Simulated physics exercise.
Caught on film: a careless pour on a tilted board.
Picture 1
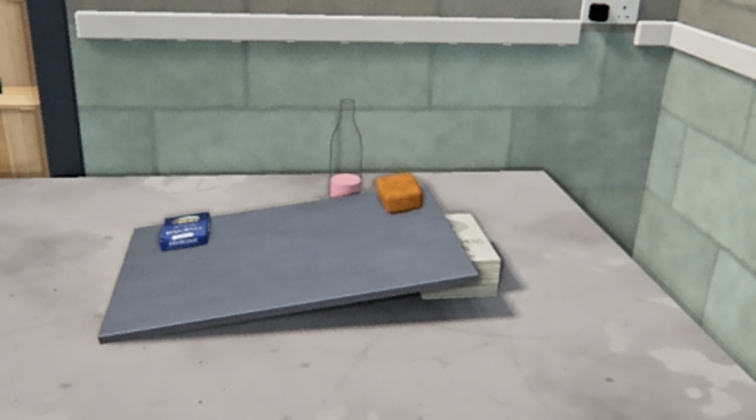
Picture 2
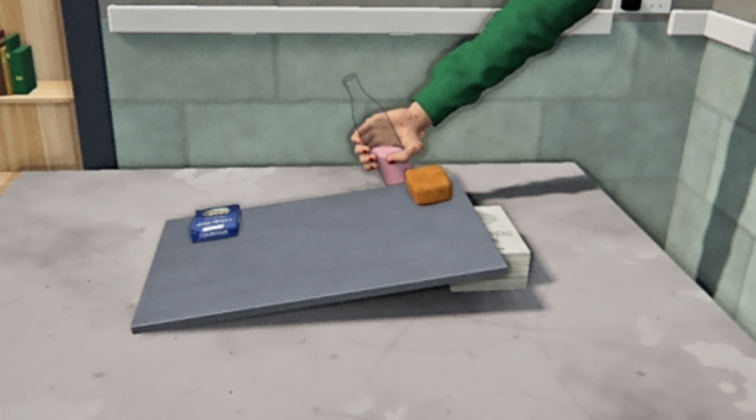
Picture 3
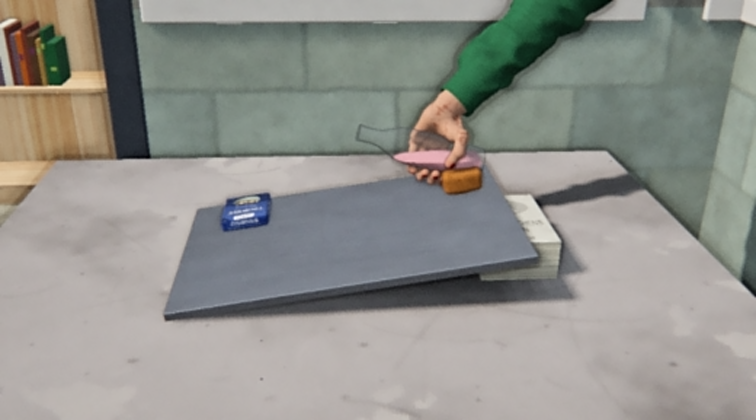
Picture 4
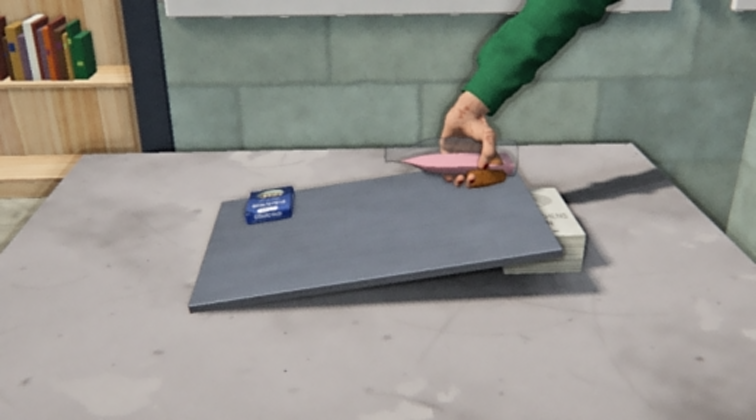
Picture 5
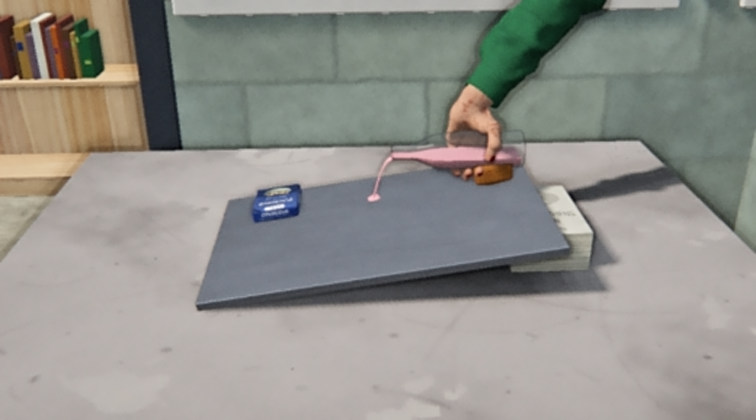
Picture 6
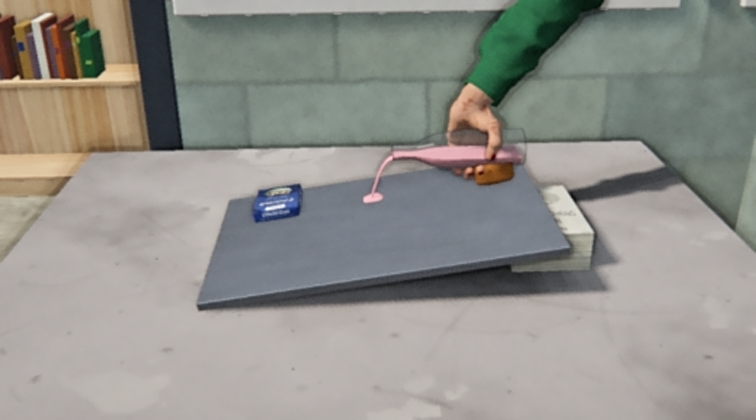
A green-sleeved arm reaches in from the upper right, grips a clear bottle of pink liquid and tips it leftward until a thin stream lands on a dark grey board. The board slopes down to the left on a grey table before green tiles, seen from slightly above, with a blue pouch left, an orange-brown bread roll right and a pale block beneath. The camera shifts, revealing more bookshelf at left, then steadies.
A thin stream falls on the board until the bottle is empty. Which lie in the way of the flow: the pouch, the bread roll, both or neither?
On the left the pouch: In the way, on the right the bread roll: Out of the way.
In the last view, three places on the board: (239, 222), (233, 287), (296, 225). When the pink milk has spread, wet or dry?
Starting from the first: Never touched, then never touched, finally caught by it.
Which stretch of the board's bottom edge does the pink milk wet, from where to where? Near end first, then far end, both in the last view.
From about (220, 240) to (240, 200).
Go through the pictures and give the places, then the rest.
In the first frame, the board slopes down to the left; bottle (346, 155) about a quarter full; pouch (186, 231); bread roll (400, 193).
In the second frame, bottle (375, 128) tipped 25° with all of its load; pouch (217, 223).
In the third frame, bottle (417, 149) tipped 75° with all of its load; bread roll (459, 174).
In the fourth frame, the board slopes down to the left; bottle (448, 156) tipped 85° with all of its load; pouch (271, 205).
In the fifth frame, the first of it lands; bottle (455, 151) tipped 90° with all of its load; bread roll (489, 164).
In the sixth frame, the first of it lands; bottle (455, 150) tipped 90° with all of its load; pouch (279, 203); bread roll (490, 164).
Shortly, it runs down to the left; the pouch is wet along its edge; the bread roll is still dry.
Then, it runs down to the left and off the end; the pouch is wet along its edge; the bread roll is still dry.
At the finish, it runs down to the left and off the end; the pouch is wet along its edge; the bread roll is still dry.
